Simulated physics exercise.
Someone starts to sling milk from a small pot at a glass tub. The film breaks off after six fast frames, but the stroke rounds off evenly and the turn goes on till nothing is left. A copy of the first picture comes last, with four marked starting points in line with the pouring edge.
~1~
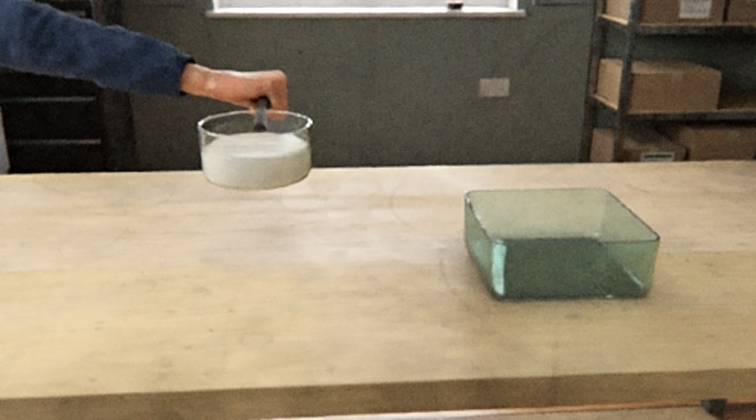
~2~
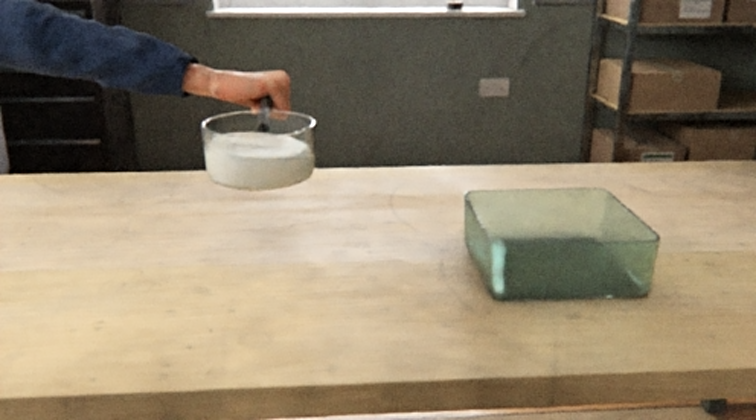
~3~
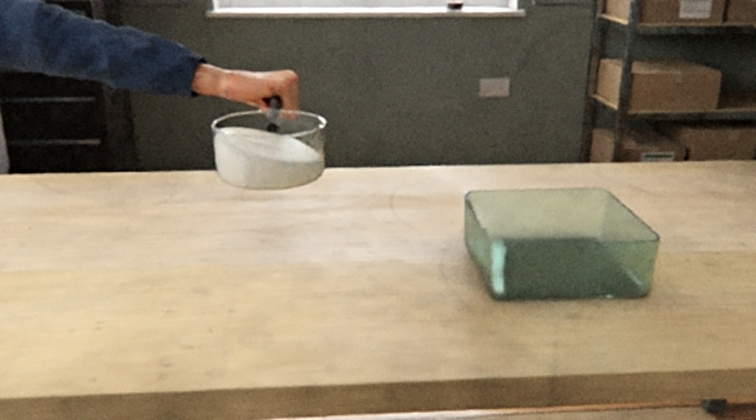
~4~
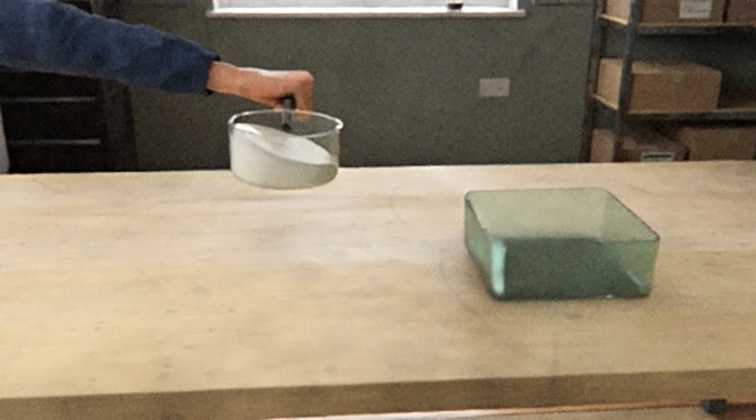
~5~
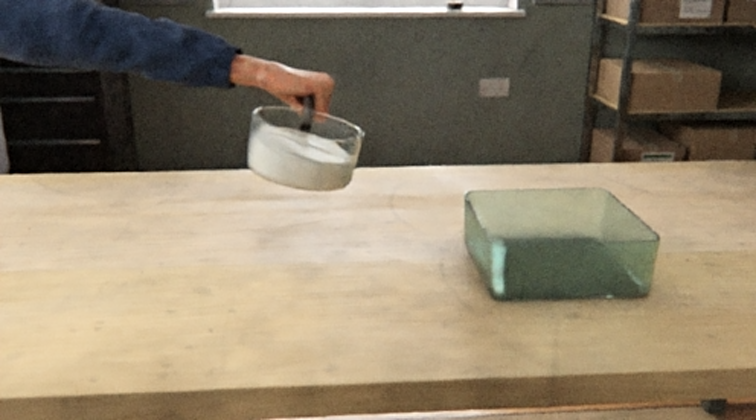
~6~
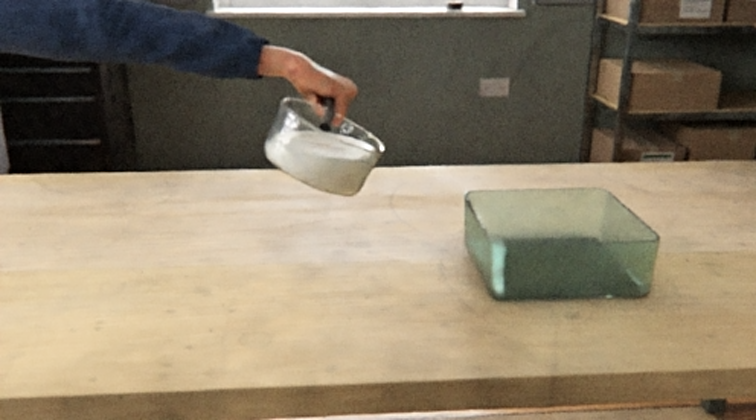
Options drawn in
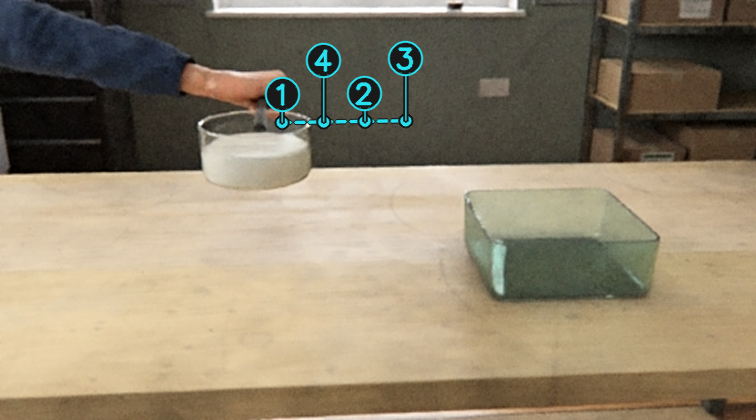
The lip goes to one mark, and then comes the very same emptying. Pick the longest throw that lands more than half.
The limit is 2.
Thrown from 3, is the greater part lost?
No, that is safe.
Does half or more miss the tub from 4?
Yes, it does.
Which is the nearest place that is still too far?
4 it is.
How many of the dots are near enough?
Two of them.
On the marked copy, 1 at (282, 122); 2 at (364, 121); 3 at (405, 120); 4 at (323, 122).
Choosing 1, about 0 % lands in the tub, 99 % falls short.
Choosing 2, about 65 % lands in the tub, 25 % falls short and 10 % goes beside or beyond.
Choosing 3, about 83 % lands in the tub, 3 % falls short and 14 % goes beside or beyond.
Choosing 4, about 23 % lands in the tub, 73 % falls short and 4 % goes beside or beyond.
